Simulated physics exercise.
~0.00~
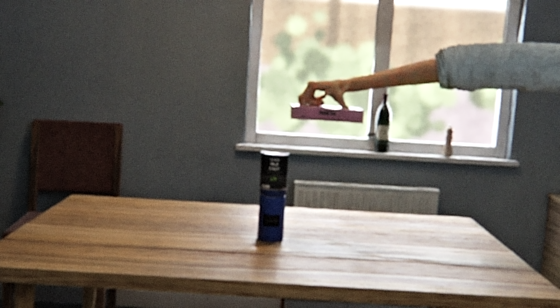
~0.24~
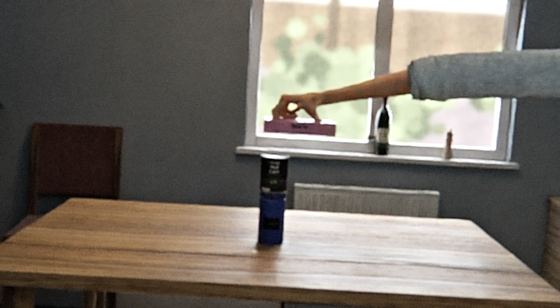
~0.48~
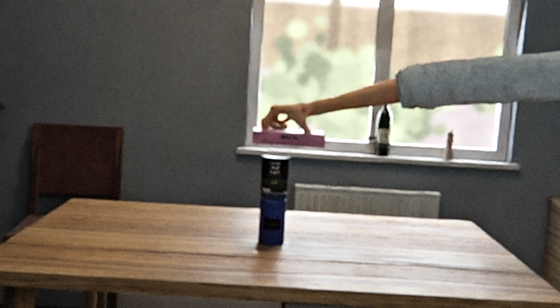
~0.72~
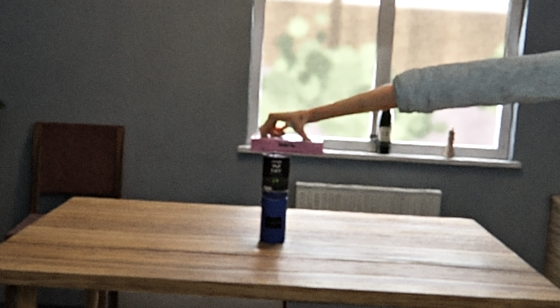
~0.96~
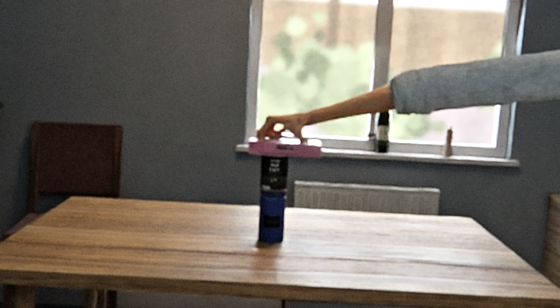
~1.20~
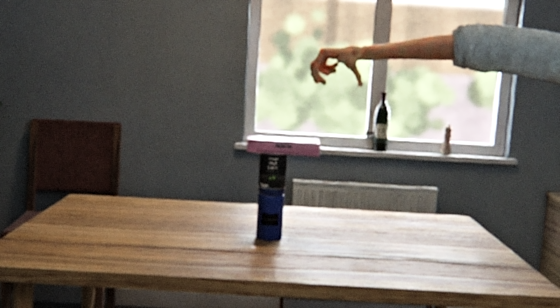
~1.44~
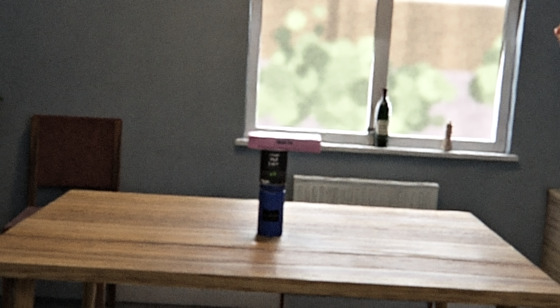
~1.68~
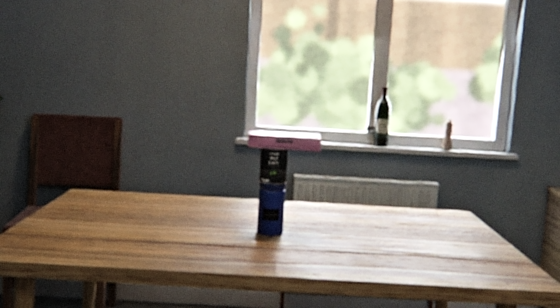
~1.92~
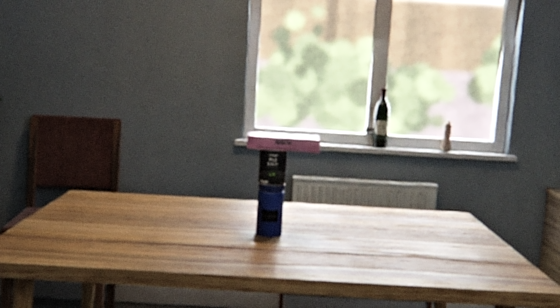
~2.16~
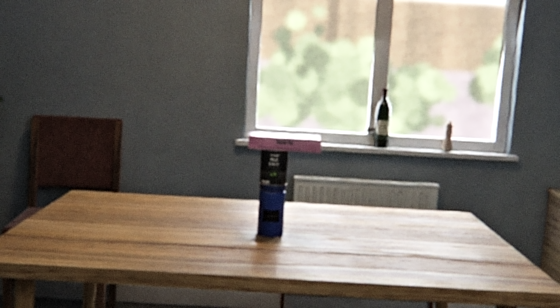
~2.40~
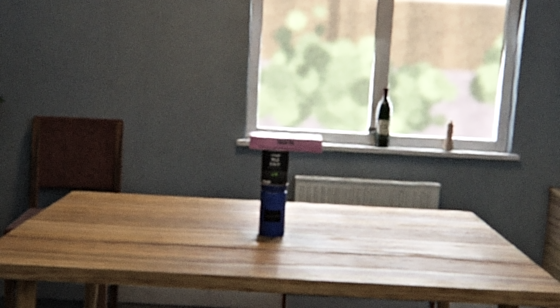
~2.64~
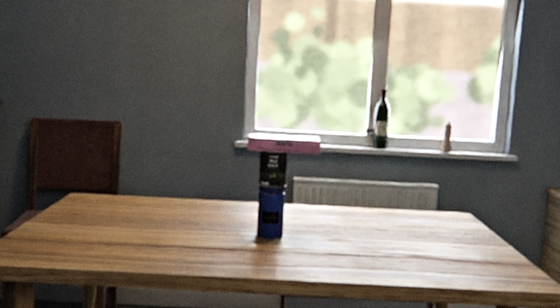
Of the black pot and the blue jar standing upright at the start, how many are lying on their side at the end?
None of them are. The black pot and the blue jar both still stand upright under the pink packet.
